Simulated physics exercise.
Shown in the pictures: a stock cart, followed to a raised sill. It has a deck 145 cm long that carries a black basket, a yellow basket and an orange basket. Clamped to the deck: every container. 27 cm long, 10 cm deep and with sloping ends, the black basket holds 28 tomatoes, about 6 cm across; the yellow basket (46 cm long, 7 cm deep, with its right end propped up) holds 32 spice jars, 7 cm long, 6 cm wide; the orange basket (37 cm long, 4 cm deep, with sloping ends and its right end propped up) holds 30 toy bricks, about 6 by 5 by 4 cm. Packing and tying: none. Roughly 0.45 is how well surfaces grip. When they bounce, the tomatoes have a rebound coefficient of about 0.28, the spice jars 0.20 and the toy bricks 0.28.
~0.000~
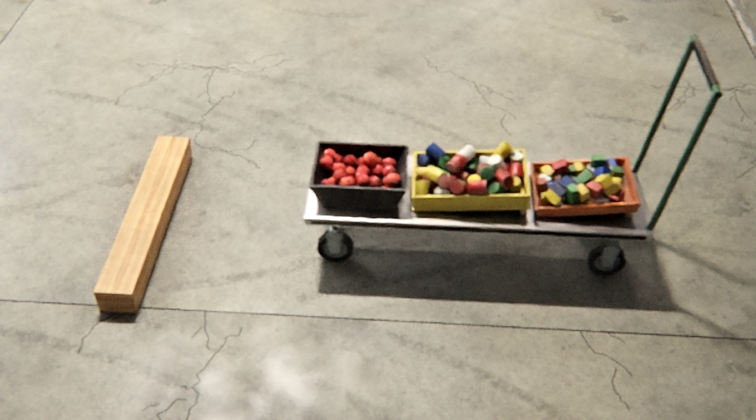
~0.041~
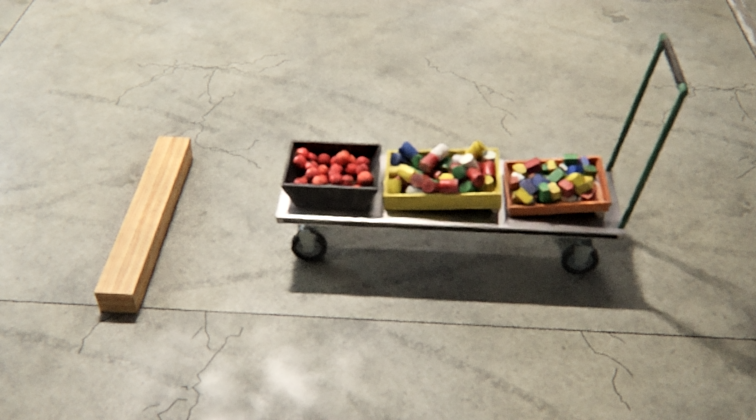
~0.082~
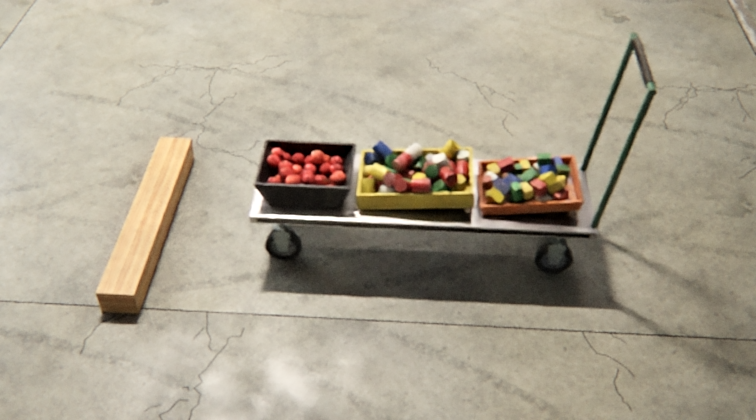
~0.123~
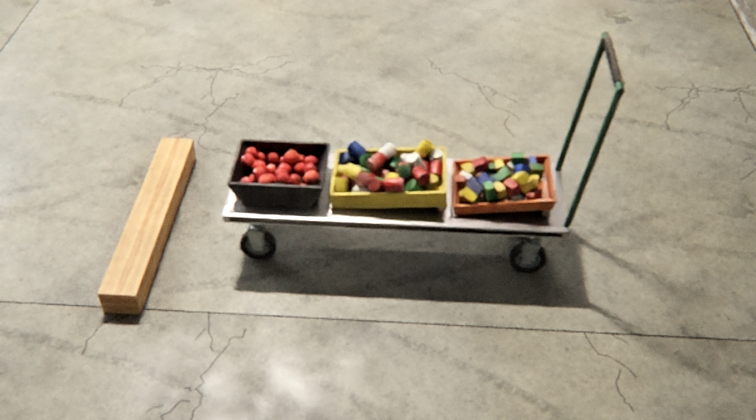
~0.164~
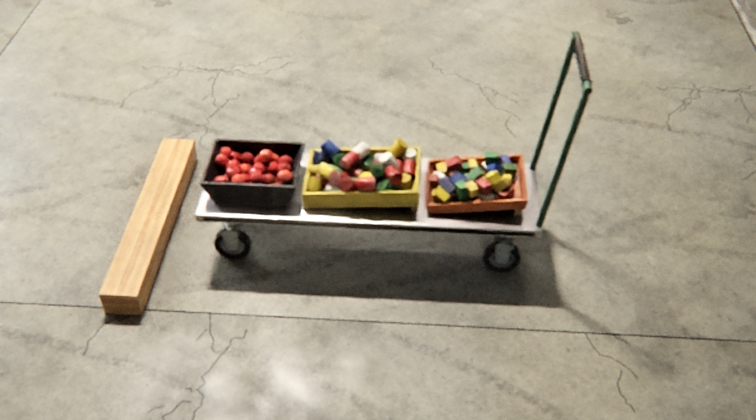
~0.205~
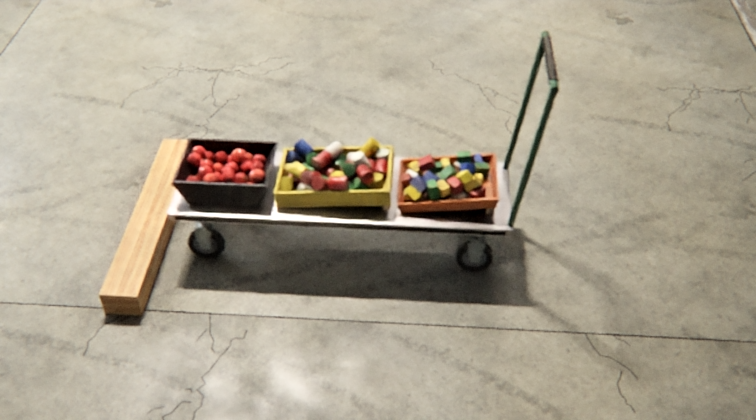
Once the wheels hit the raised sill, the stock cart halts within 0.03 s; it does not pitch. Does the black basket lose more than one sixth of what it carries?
Yes.
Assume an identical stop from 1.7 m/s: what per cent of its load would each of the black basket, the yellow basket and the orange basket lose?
Then the black basket sheds 0 per cent of its load, the yellow basket 10 per cent, and the orange basket 20 per cent.
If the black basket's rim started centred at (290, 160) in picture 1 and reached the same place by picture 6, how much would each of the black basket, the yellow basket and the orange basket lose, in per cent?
In that case you'd see black basket at 0, yellow basket at 10 and orange basket at 10 percent.
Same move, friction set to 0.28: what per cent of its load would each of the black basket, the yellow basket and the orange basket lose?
You'd see black basket shed 20 percent, yellow basket shed 30 percent, and orange basket shed 40 percent.
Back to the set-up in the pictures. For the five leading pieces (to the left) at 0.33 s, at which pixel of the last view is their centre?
Centre: About (157, 151) px.
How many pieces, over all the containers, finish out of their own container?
Roughly 30 pieces.
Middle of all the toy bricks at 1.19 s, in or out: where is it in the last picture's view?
At about (386, 182).
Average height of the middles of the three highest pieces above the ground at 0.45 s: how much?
Height, averaged: Around 60 cm.
After 0.23 s, contact.
After 0.33 s, the black basket has all 28, the yellow basket is down by 4 of 32 and the orange basket is down by 2 of 30.
After 0.45 s, the black basket is down by 5 of 28, the yellow basket is down by 7 of 32 and the orange basket is down by 10 of 30.
After 0.68 s, the black basket is down by 7 of 28, the yellow basket is down by 10 of 32 and the orange basket is down by 12 of 30.
Outcome (at 1.19 s), the black basket is down by 7 of 28, the yellow basket is down by 10 of 32 and the orange basket is down by 12 of 30. Asked share, 7 of 28, 25 per cent.
